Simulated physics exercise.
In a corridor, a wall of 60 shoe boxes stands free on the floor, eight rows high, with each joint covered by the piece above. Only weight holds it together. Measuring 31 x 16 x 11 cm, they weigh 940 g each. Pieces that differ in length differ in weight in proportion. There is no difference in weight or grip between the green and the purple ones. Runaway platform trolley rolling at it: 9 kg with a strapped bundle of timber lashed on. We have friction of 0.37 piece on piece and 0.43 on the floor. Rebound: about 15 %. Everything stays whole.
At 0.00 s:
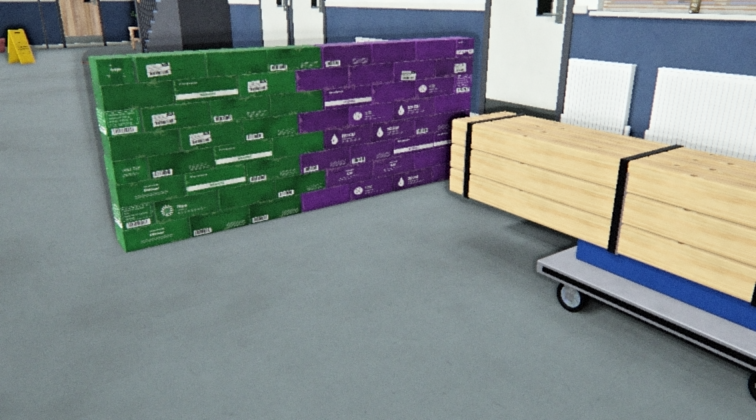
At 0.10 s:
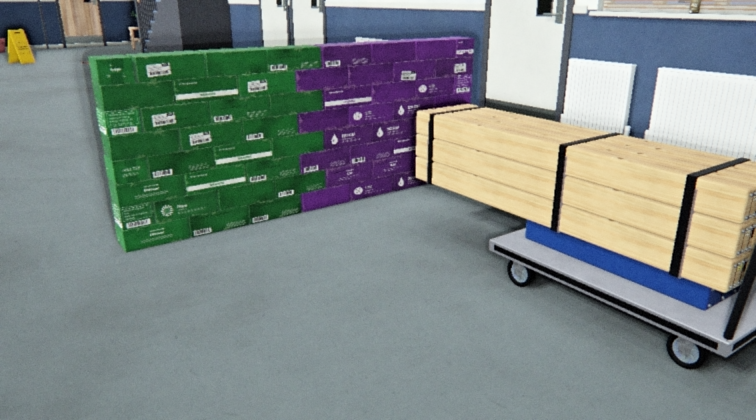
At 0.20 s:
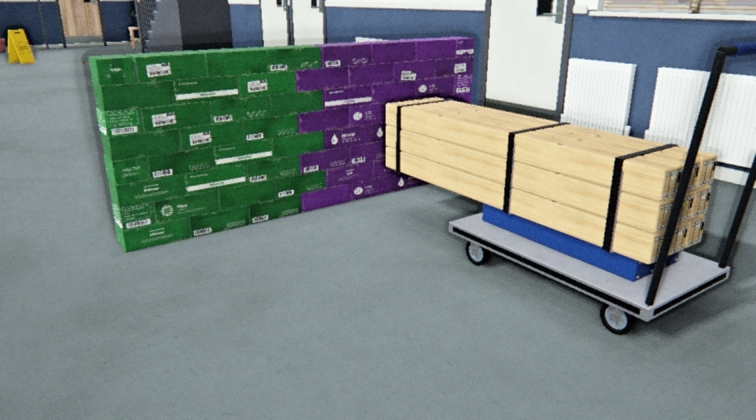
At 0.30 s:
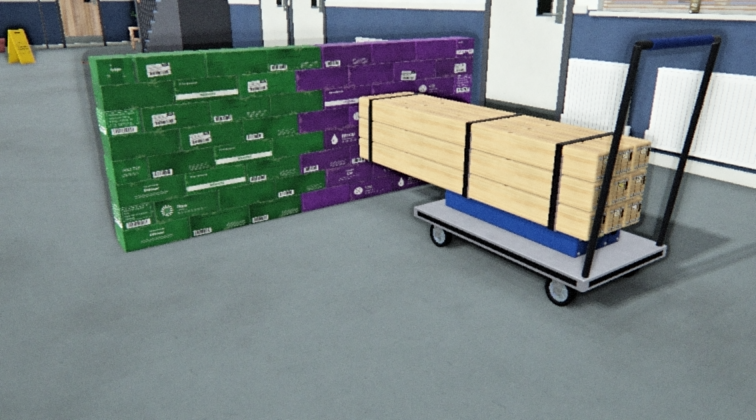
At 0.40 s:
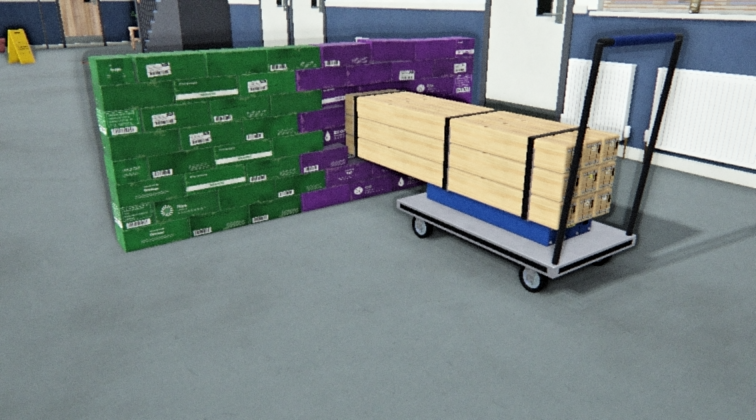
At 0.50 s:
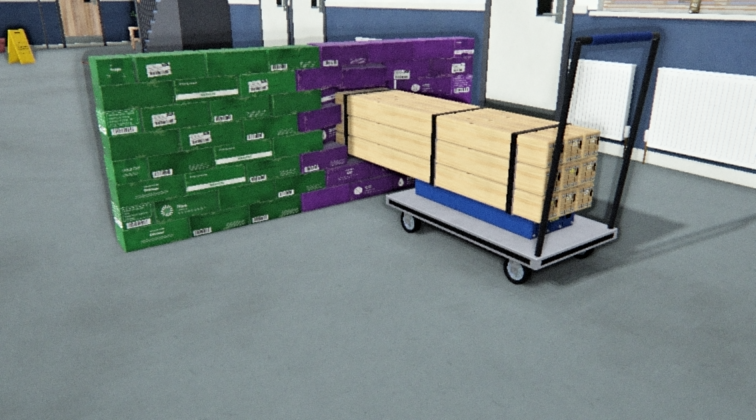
Platform trolley loaded with strapped timber rolling leftward across a grey floor and pushing into the purple end of a stacked box wall.
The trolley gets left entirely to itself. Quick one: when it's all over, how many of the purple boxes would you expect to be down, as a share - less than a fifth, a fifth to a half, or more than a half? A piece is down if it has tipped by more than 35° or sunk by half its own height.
I'd say more than a half.
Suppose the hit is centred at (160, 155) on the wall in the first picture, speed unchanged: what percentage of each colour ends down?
Result - green: 70 %; purple: 10 %.
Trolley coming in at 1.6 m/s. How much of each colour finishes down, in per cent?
You'd end up with green at 0 per cent down and purple at 0 per cent.
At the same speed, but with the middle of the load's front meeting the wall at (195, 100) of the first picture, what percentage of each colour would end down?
Result - green: 40 percent, purple: 0 percent.
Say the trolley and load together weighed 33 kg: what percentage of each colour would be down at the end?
Green 0, purple 70 %.
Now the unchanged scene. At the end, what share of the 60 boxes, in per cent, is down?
Around 45 %.
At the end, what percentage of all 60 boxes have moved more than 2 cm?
I make it 45 per cent.
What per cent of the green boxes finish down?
For green, 10 per cent end down.
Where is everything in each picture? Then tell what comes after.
In the first frame (places mark the middle of the side facing us), load (459, 144) 82 cm short of the wall; top purple box (348, 56); top green box (238, 63); nothing disturbed.
In the second frame, load (423, 134) 56 cm short of the wall; top purple box (348, 56).
In the third frame, load (392, 125) 30 cm short of the wall; top purple box (348, 56).
In the fourth frame, load (364, 117) 41 mm short of the wall; top purple box (348, 56).
In the fifth frame, load (350, 113) 10 cm into the wall's line; top purple box (347, 55); 15 disturbed, none down.
In the sixth frame, load 19 cm into the wall's line; top purple box (346, 56) shifted 31 mm; top green box (238, 63); 24 disturbed, none down.
After 0.92 s, load 36 cm past the wall's line, still rolling; 8 of the 32 purple boxes down (8 of 60 in all colours); top purple box leaning 13°; top green box leaning 10°.
After 1.36 s, load 45 cm past the wall's line, still rolling; 22 of the 32 purple boxes down (26 of 60 in all colours); top purple box on its side; top green box leaning 71°, 17 cm lower.
At rest (3.5 s), load 49 cm past the wall's line, stopped; 22 of the 32 purple boxes down (26 of 60 in all colours); top purple box 80 cm lower; top green box on its side. That is 69 per cent. As the last picture would show them, middles, top purple box near (188, 155), top green box near (178, 175).
